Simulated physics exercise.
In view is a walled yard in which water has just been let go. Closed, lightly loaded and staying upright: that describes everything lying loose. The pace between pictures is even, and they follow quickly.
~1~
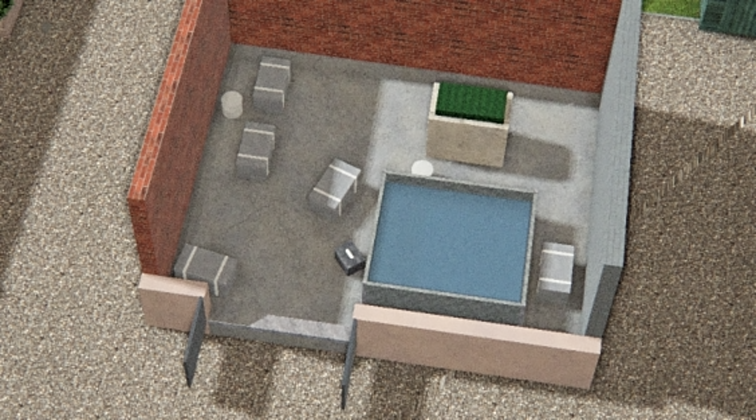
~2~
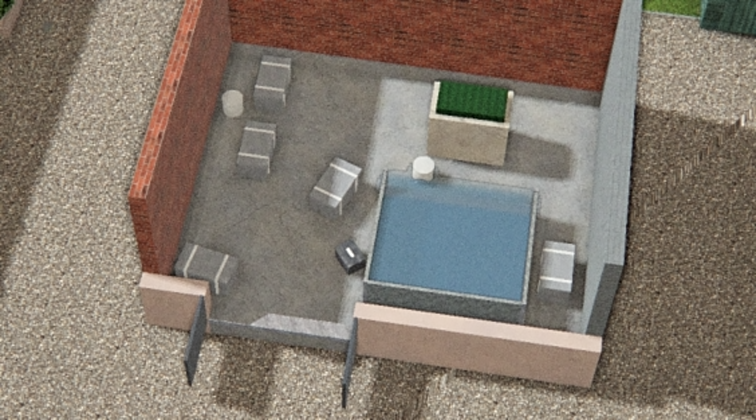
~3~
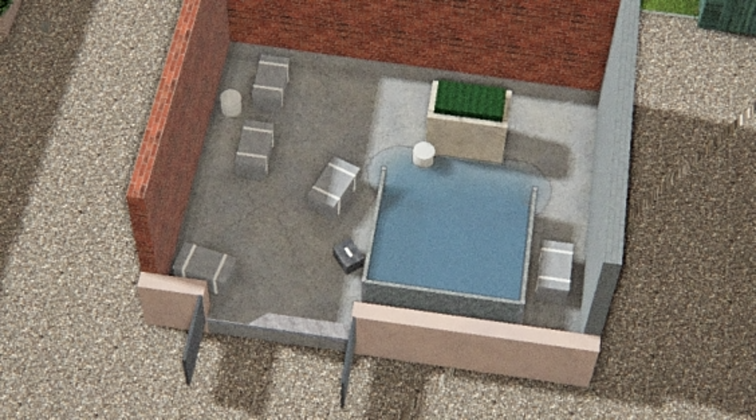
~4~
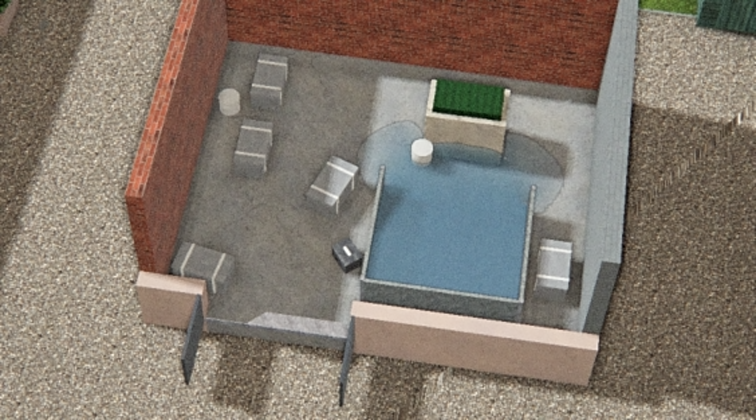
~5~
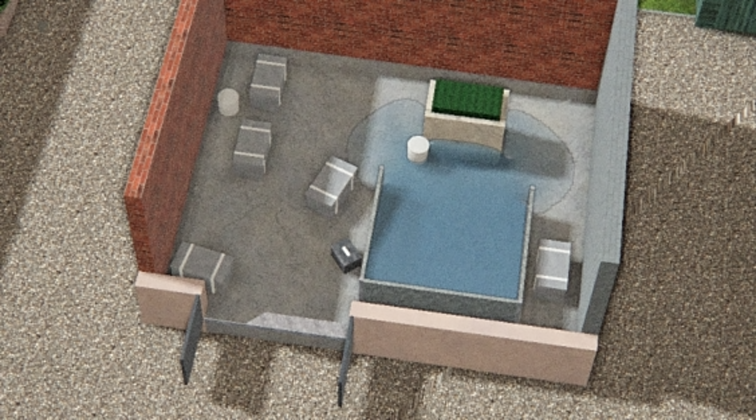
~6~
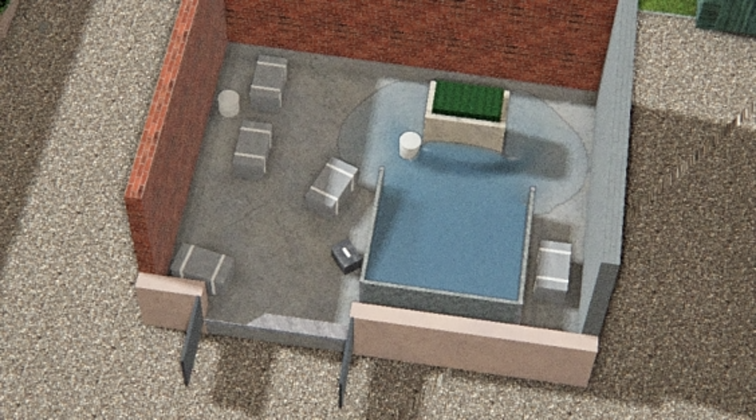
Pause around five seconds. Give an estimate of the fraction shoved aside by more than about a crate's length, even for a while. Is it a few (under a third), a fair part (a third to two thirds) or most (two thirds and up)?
A fair part.
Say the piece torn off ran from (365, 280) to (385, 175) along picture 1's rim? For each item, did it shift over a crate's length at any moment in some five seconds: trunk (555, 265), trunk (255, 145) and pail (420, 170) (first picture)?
Taking them one at a time, the first not displaced that far, the second gets shoved clear and the third not displaced that far.
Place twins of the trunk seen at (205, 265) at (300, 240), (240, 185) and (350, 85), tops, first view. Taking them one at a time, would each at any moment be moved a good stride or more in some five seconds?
Copy by copy, in order: Largely stays, relocated, relocated.
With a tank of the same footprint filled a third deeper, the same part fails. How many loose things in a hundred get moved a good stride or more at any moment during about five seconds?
Share moved: 80 in a hundred.
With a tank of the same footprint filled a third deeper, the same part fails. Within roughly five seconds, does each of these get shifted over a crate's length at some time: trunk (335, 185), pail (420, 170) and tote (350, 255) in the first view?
The first came up short, the next did it, and the last came up short.
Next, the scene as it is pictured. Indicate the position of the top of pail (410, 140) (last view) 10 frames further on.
Estimated position: Roughly (284, 40).
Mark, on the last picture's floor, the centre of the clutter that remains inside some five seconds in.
Near (300, 229).
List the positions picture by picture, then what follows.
A pail at (422, 169), on the bottom; a tote at (349, 254), on the bottom; 0 of 8 have shifted, in the first picture.
A pail at (423, 165) rests on the ground, close to its start; a tote at (350, 253), on the bottom; 0 of 8 have shifted, in the second picture.
A pail at (424, 151), on the bottom, close to its start; a tote at (348, 252), on the bottom; 1 of 8 have shifted, in the third picture.
A pail at (422, 148), afloat, close to its start; a tote at (347, 251), on the bottom; 1 of 8 have shifted, in the fourth picture.
A pail at (419, 145), afloat, close to its start; a tote at (346, 252), on the bottom; 1 of 8 have shifted, in the fifth picture.
A pail at (410, 141), afloat, a stride from its start; a tote at (346, 253) rests on the ground; 1 of 8 have shifted, in the sixth picture.
A moment on, 1 of 8 are well off their spots; 1 afloat.
Next, 1 of 8 are well off their spots; 1 afloat.
Later, 1 of 8 are well off their spots; 3 afloat.
In the end, 5 of 8 are well off their spots, and 5 have been at some point; 3 afloat.
